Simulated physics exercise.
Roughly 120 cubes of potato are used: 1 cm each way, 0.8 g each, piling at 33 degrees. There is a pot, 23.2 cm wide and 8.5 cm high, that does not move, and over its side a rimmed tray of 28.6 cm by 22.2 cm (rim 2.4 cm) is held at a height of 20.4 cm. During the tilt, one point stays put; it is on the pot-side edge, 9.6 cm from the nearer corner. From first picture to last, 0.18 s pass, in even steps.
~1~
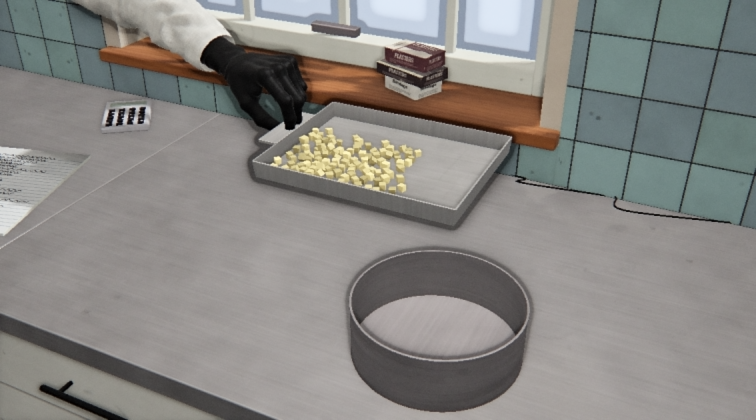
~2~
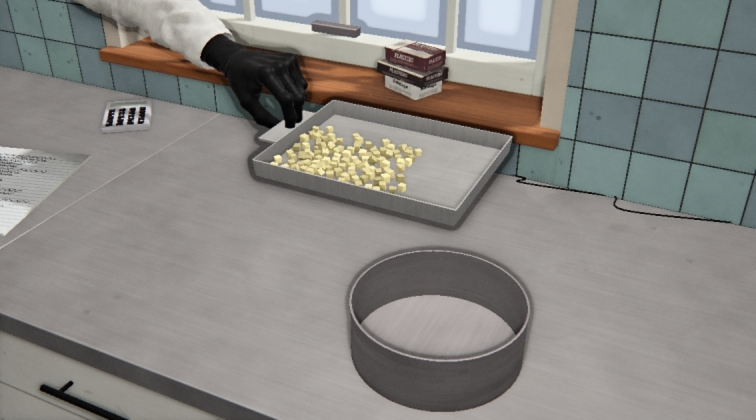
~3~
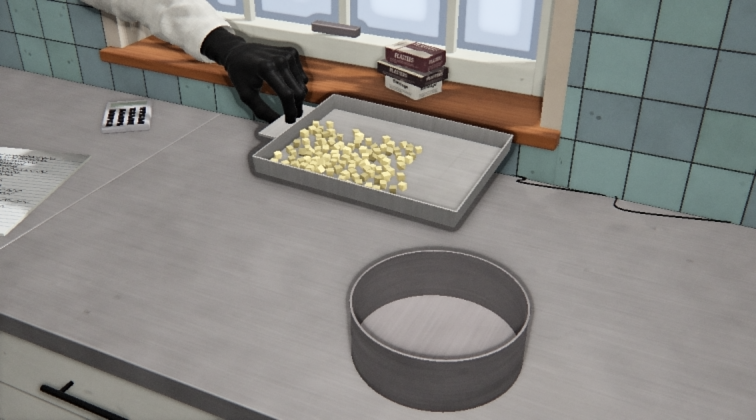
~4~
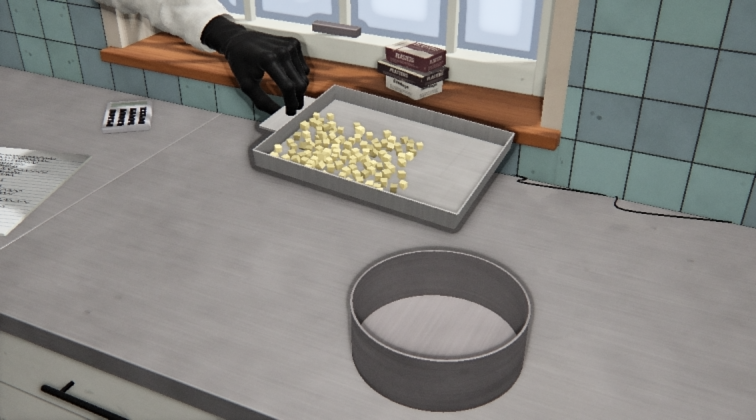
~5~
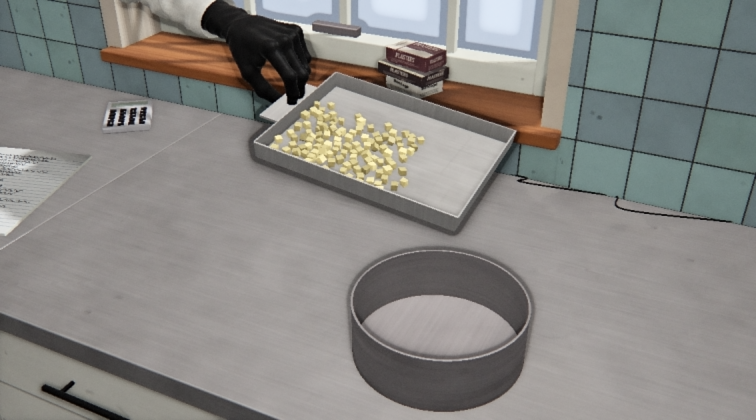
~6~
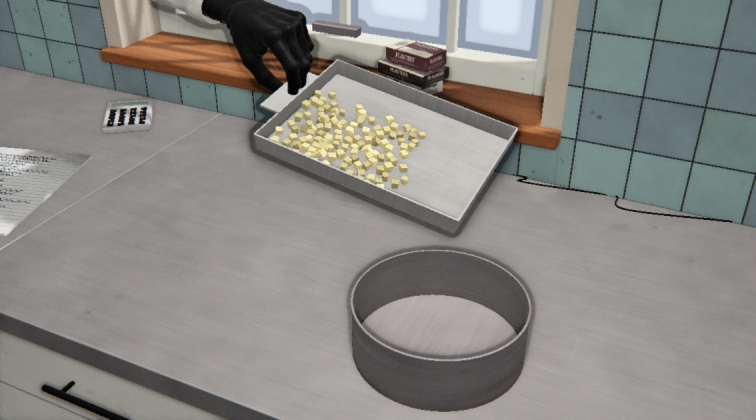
A black-gloved hand slowly lifted the back left side of a gray rimmed tray of small pale yellow cubes, slanting it gradually on the counter, while the round pot in front stayed still.
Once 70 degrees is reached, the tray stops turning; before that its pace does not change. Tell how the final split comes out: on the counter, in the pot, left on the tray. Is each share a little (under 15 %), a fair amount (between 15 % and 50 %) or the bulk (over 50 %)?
Counter: A little; pot: The bulk; tray: A fair amount.
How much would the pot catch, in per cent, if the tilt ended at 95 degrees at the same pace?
85 per cent.
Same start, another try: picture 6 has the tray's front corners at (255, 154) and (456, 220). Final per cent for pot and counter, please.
Pot 30, counter 0.
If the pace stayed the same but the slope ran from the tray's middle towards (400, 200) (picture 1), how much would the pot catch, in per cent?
Near 45 percent, give or take.
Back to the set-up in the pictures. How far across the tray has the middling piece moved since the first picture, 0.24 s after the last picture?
I'd say close to 1 centimetres.
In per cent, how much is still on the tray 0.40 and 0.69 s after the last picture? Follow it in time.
In turn: 100, 45.
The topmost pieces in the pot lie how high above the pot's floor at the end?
Top level: Approx. 1.5 cm.
Then, 0.24 s after the last picture, tilt 42 degrees; the tray holds 100 %, the pot 0 %.
Then, 0.40 s after the last picture, tilt 61 degrees; the tray holds 100 %, the pot 0 %.
Then, 0.69 s after the last picture, tilt 70 degrees; the tray holds 45 %, the pot 40 %.
In the end, counter 5 %, pot 60 %, tray 35 %.
